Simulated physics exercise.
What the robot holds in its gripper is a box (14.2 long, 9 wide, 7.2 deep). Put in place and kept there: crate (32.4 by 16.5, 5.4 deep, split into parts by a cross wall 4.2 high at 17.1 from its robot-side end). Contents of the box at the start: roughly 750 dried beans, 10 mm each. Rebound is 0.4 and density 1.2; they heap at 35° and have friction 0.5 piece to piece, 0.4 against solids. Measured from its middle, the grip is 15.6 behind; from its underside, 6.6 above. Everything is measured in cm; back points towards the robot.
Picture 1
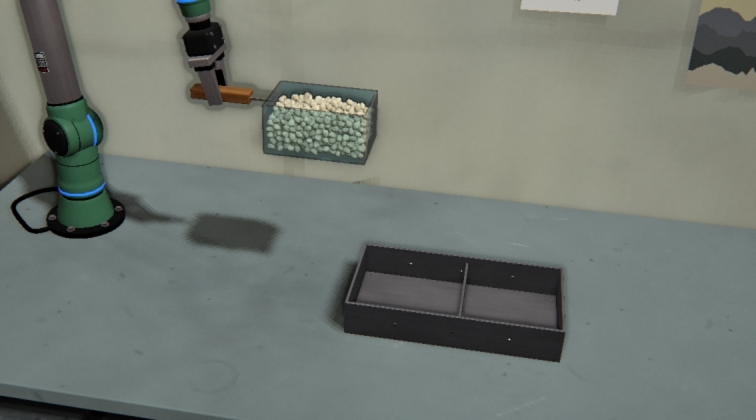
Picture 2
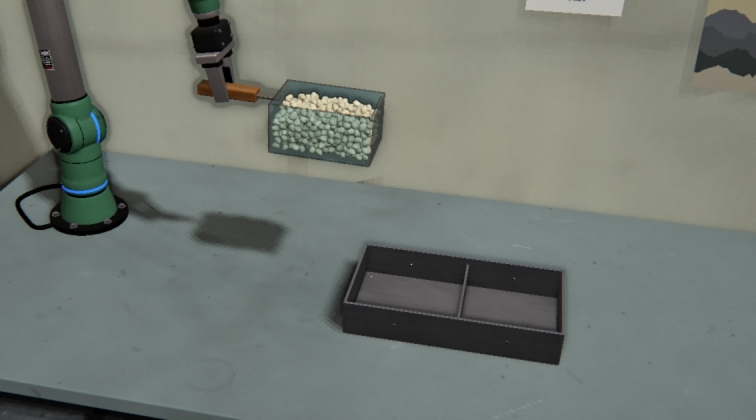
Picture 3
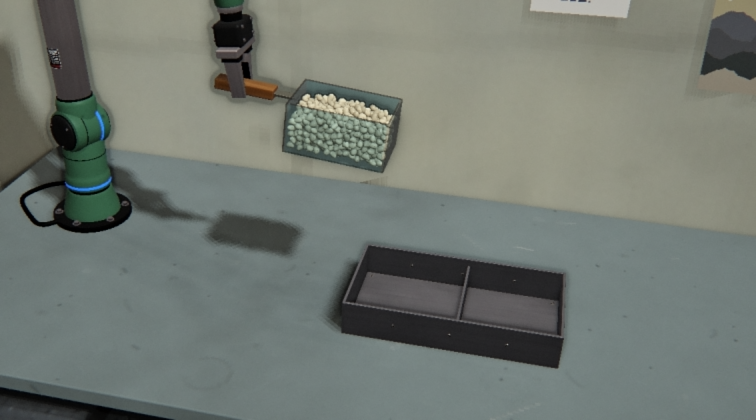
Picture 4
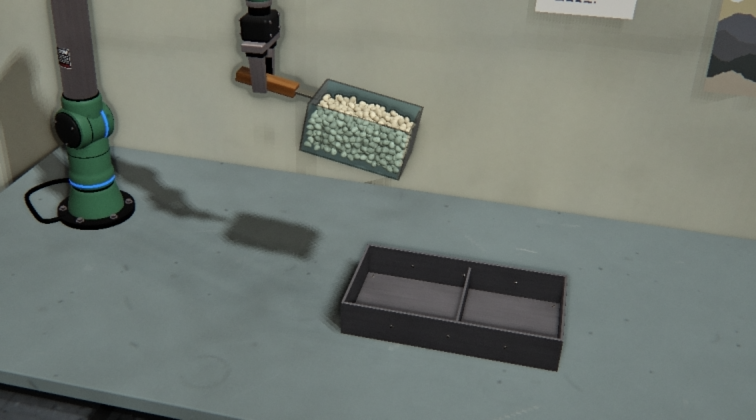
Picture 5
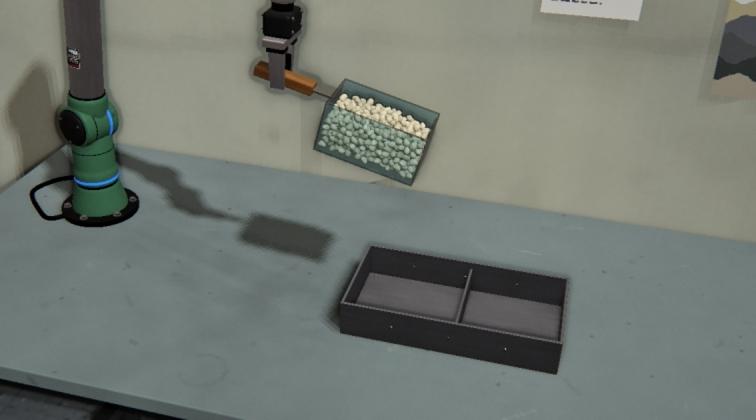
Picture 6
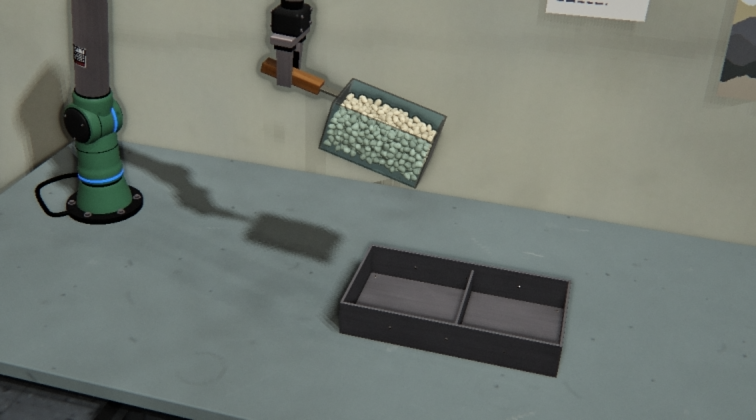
Clear box of pale beans moving right and gradually tilting downward in a green robot arm's grip, above a divided dark tray.
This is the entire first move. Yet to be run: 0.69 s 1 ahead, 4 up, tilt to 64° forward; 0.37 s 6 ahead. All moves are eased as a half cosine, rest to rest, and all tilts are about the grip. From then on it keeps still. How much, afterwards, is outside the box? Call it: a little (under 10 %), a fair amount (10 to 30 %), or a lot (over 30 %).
A fair amount.
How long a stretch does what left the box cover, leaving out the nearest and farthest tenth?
8 cm.
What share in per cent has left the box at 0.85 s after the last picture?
Close to 0 per cent of the load is out.
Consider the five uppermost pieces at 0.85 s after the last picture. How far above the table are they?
Roughly 32 centimetres, give or take.
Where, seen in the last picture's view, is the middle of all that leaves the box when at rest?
It lands close to (439, 311).
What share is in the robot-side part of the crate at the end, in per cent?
The share is near 20 per cent.
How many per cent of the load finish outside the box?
Around 20 percent.
Then, 0.42 s on, tilted 48° forward, highest piece 33 above the table; 747 in the box.
Then, 0.85 s on, tilted 64° forward, highest piece 32 above the table; 747 in the box.
Then, 1.26 s on, tilted 64° forward, highest piece 31 above the table; 670 in the box, 38 in the robot-side part, 6 in the far-side part, 33 in flight or on a rim.
Then, 2.31 s on, tilted 64° forward, highest piece 31 above the table; 604 in the box, 136 in the robot-side part, 7 in the far-side part.
In the end, 604 in the box, 136 in the robot-side part, 7 in the far-side part. That is 19 % outside the box.
